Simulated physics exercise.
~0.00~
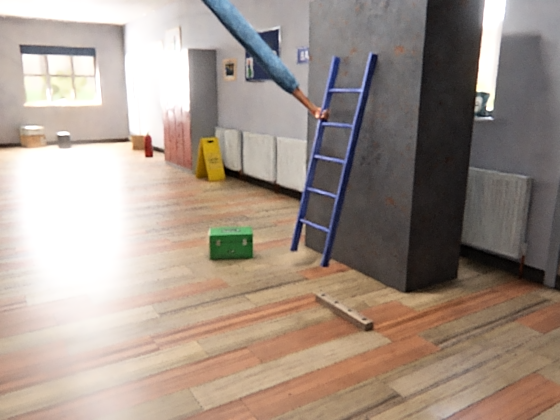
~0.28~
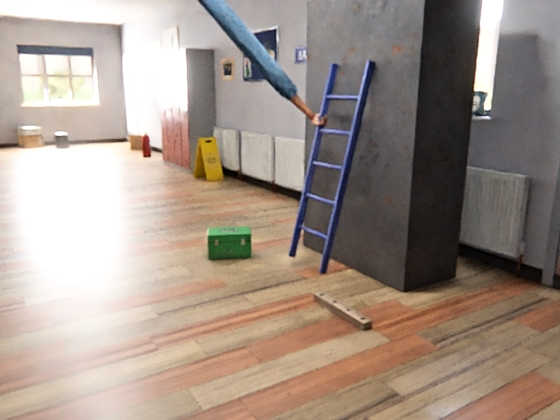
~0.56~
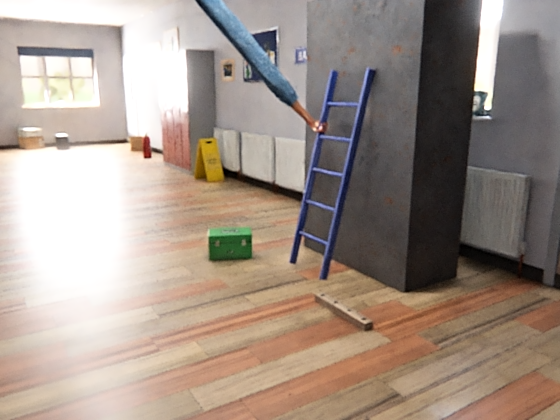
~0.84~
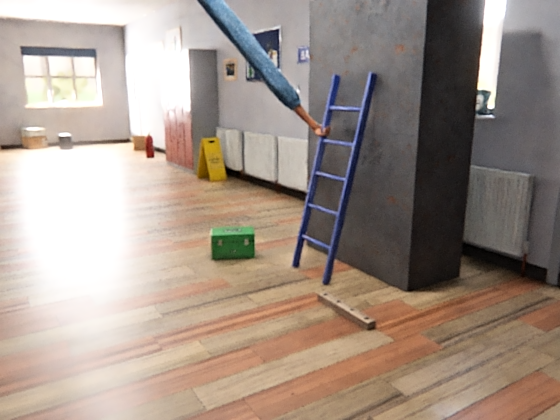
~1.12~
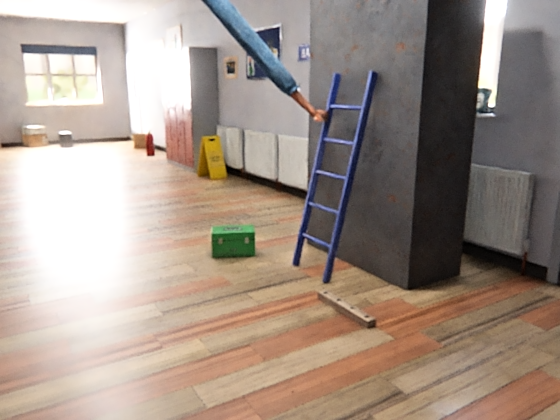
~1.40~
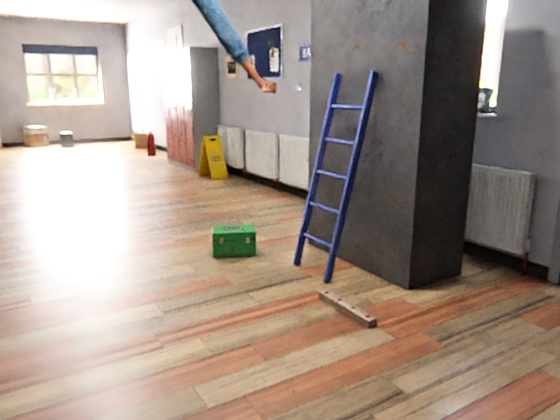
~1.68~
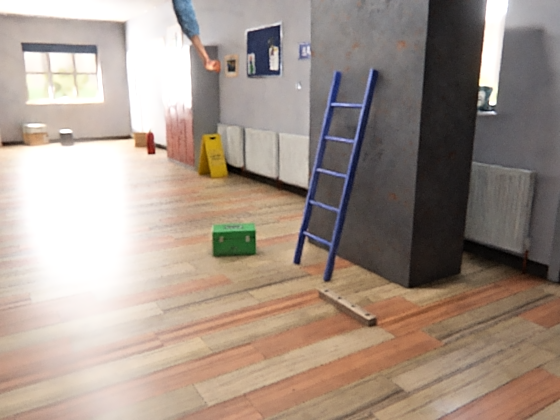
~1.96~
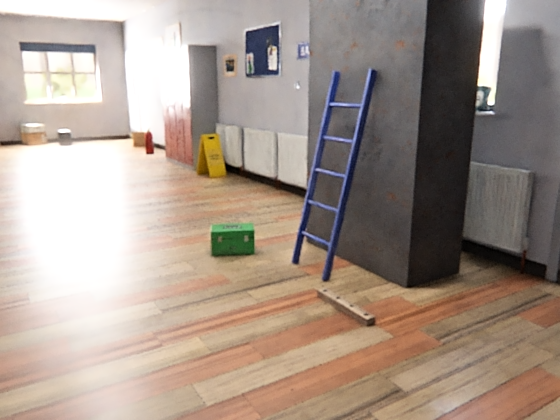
In a wood-floored room, a hand lowers a blue ladder against a dark pillar, lets go and withdraws, the ladder staying up.
